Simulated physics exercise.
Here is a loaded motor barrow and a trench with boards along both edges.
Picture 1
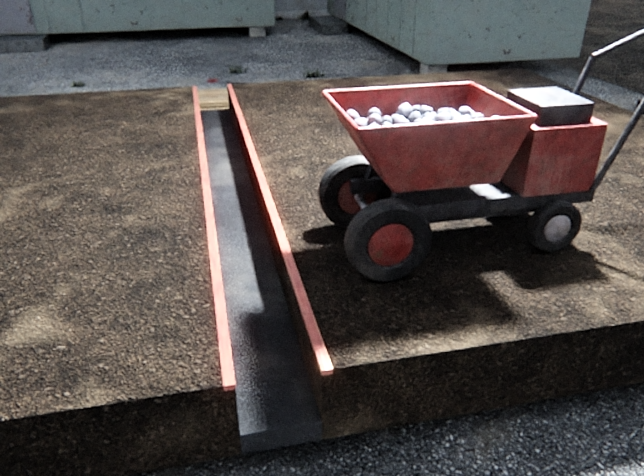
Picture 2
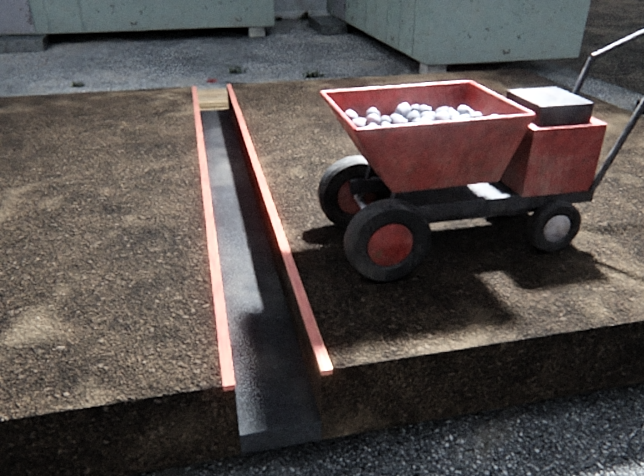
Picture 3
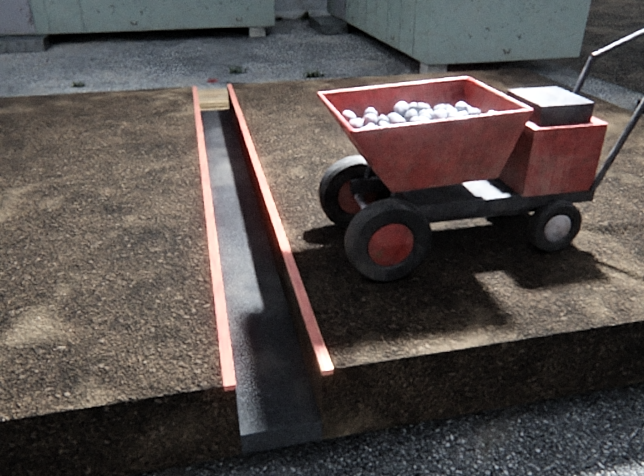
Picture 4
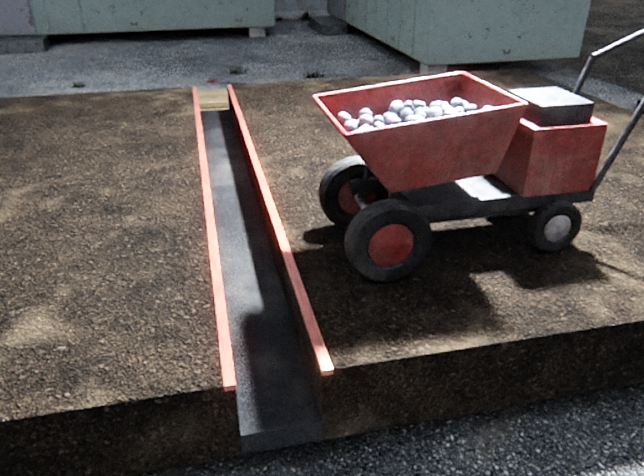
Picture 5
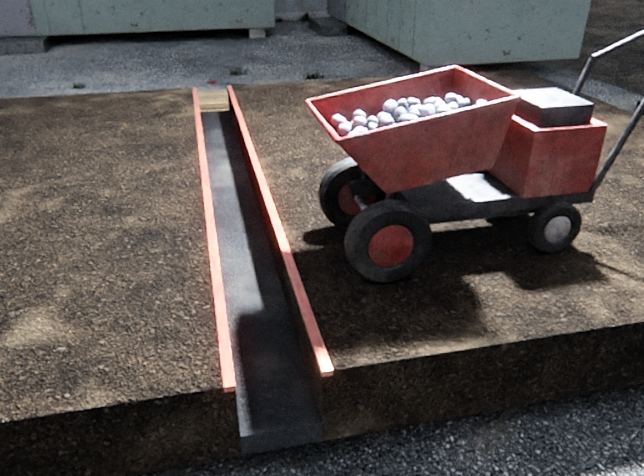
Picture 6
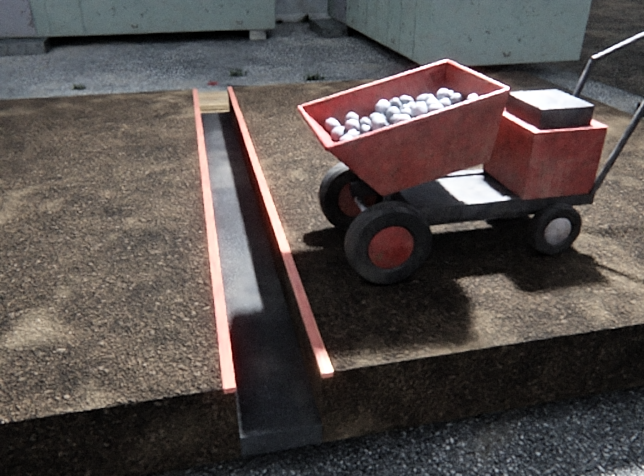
At first, a red motor barrow loaded with pale round cobbles stands to the right of a dark trench edged with red boards, its skip level. The skip then begins to tilt slowly toward the trench, its left lip dipping a little and its back rising, while the wheels stay still and the cobbles remain inside.
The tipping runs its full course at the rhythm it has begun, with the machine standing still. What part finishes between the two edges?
In the trench: More than half.
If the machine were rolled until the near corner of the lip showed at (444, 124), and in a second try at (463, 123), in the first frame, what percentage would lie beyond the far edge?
About 0 and 0 per cent.
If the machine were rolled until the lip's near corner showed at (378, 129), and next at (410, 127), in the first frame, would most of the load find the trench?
The first try: Above a half. The second: Above a half.
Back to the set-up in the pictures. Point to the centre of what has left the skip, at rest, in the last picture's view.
At about (237, 293).
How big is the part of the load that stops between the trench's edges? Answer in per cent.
About 70 per cent.
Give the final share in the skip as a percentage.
It comes to 0 per cent or so.
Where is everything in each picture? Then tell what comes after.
In the first picture, lip of the skip near (358, 130), level; top of the load near (429, 122), round cobbles; first edge of the trench near (310, 319); far edge near (223, 331), the trench over half as wide as the skip, and about as deep as wide.
In the second picture, lip of the skip near (356, 131), level; top of the load near (439, 122).
In the third picture, lip of the skip near (353, 133), tipped barely; top of the load near (437, 120).
In the fourth picture, lip of the skip near (346, 136), tipped barely; top of the load near (432, 117).
In the fifth picture, lip of the skip near (338, 141), tipped a little; top of the load near (426, 115).
In the sixth picture, lip of the skip near (328, 149), tipped a little; top of the load near (432, 106); first edge of the trench near (310, 322); far edge near (223, 333).
Shortly afterwards, skip tipped steeply; the whole lot in the skip.
Next, skip tipped right over; the bulk in the skip; a little in or heaped over the trench; only a few beyond it; only a few falling.
Some moments later, skip tipped right over; near a quarter in the skip; near half in or heaped over the trench; near a quarter beyond it.
In the end, skip tipped right over; near two thirds in or heaped over the trench; near a quarter beyond it.
